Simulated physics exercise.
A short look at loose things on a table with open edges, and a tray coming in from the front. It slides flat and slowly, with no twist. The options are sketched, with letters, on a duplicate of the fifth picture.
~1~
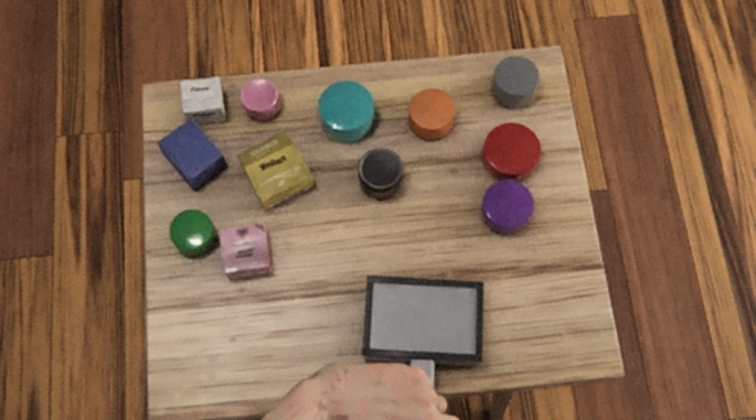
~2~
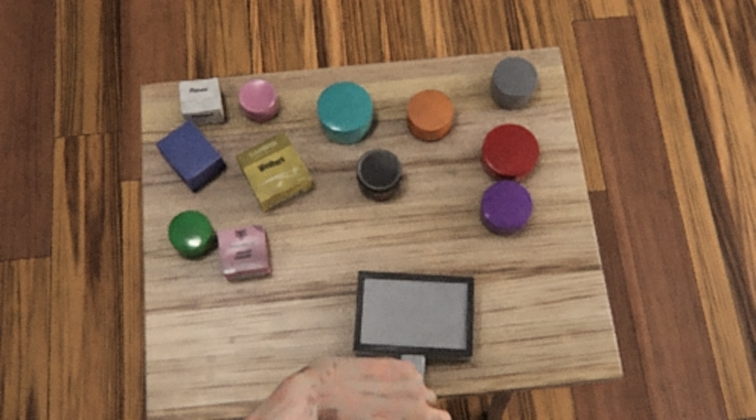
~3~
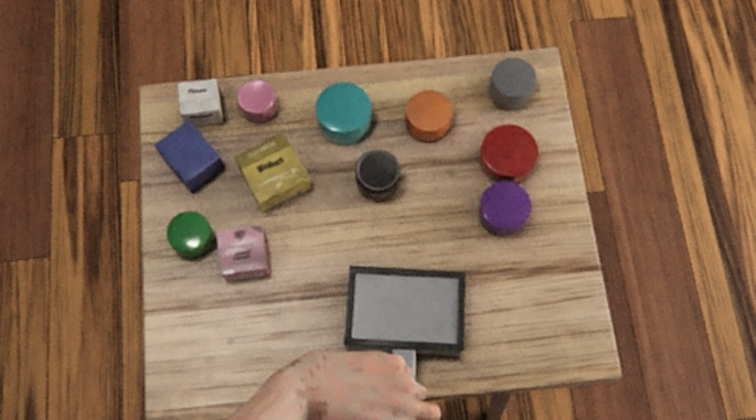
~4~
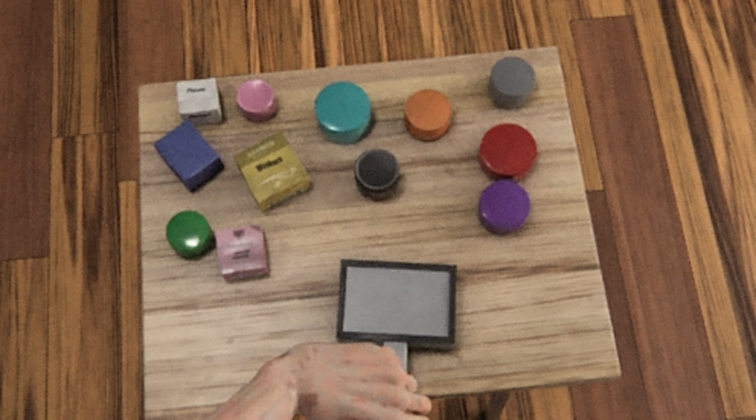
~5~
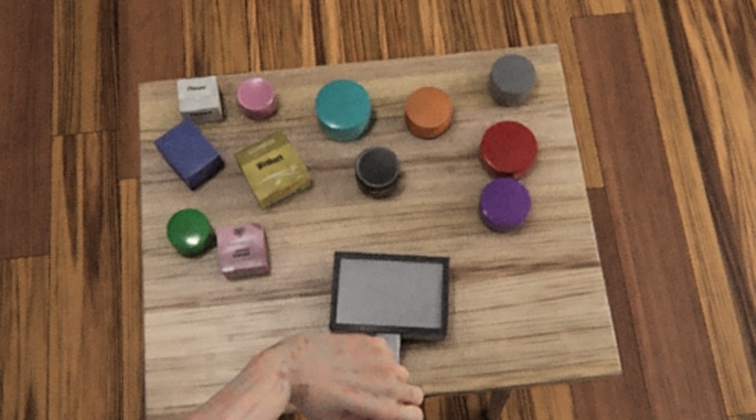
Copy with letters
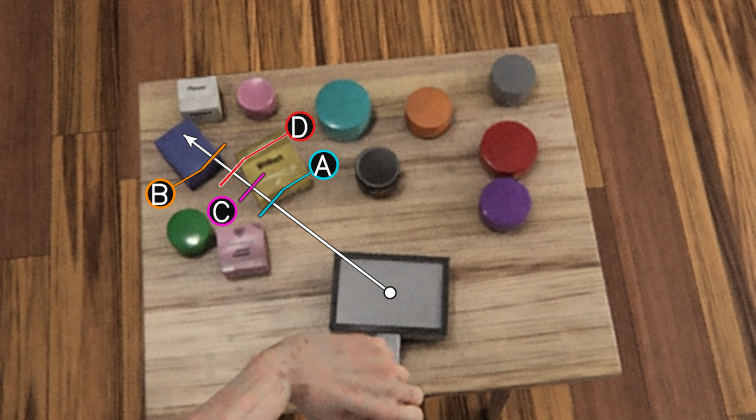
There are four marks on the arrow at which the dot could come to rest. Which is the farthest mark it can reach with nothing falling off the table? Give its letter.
Stop at A.
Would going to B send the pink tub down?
Yes.
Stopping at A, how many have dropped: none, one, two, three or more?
The count is none.
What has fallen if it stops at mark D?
The green pot goes over.
On the copy, A at (272, 202); B at (213, 158); C at (252, 187); D at (233, 172); the arrow from (390, 293) to (184, 135); the white dot at (390, 293).
On A. First, tray (345, 263); white box (201, 101); pink tub (257, 100).
Then, tray (303, 230); green pot (179, 231); pink box (222, 243).
Finally, tray (273, 208); green pot (149, 225); pink box (193, 226); nothing has fallen.
By contrast, B drops the pink tub, blue block, green pot and pink box; C drops the green pot; D drops the green pot.
